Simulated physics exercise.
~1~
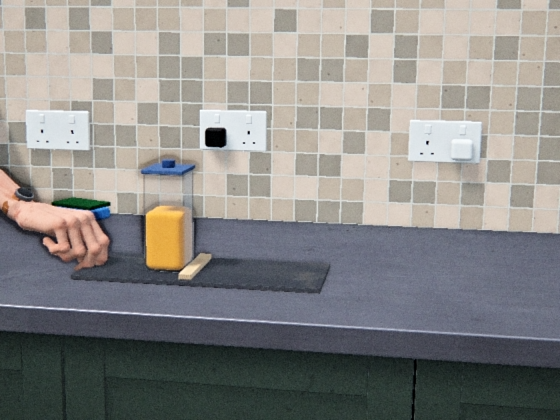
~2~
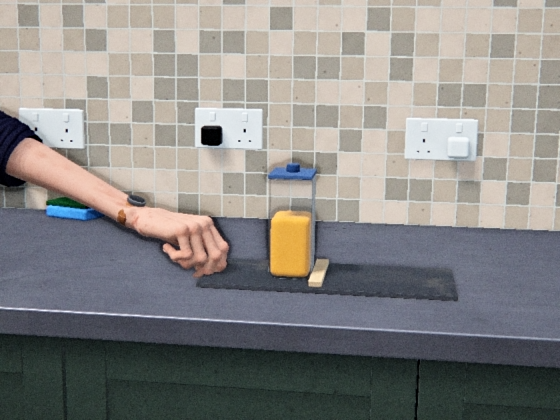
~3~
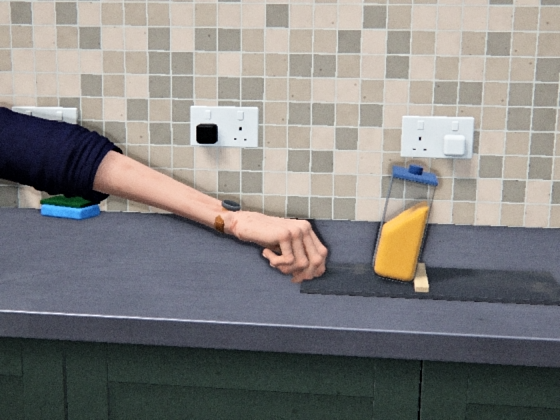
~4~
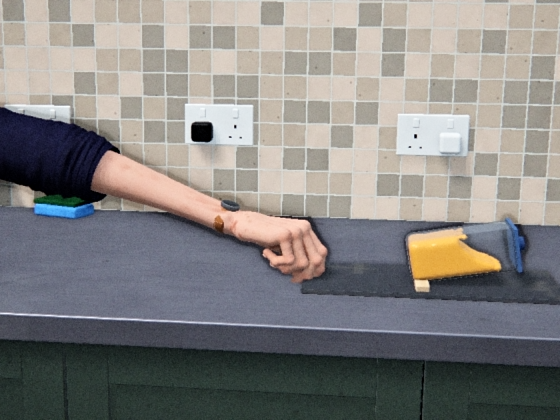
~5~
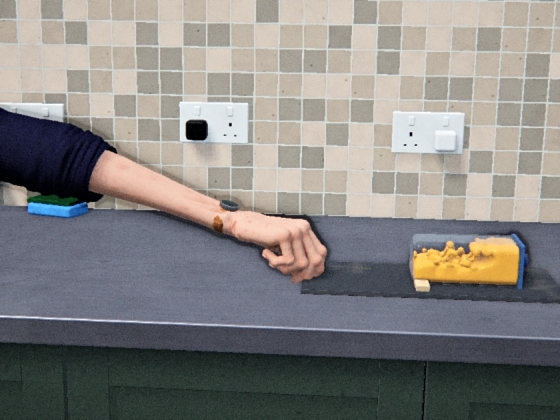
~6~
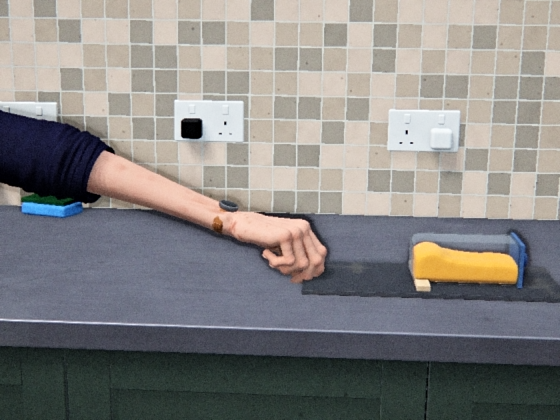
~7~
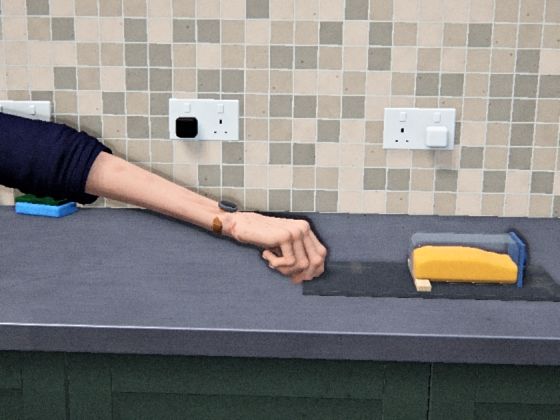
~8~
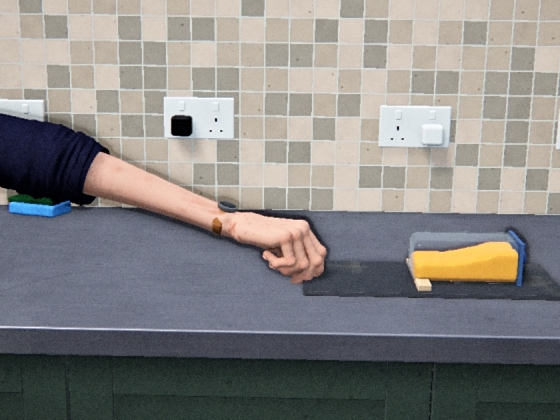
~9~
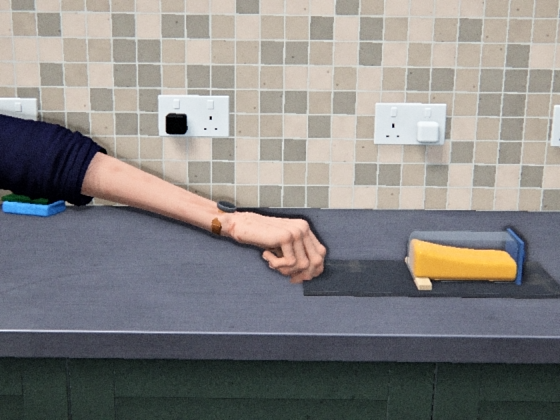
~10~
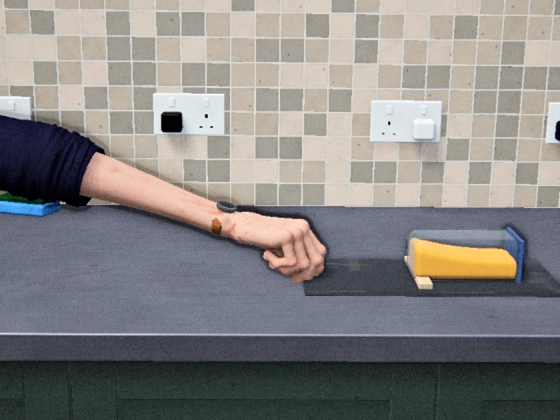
A hand slid a dark board to the right along a kitchen counter, carrying a clear, blue-capped container of orange liquid, and when the board stopped, the container tipped over to the right, its liquid sloshed and settled, and it stayed lying on its side.
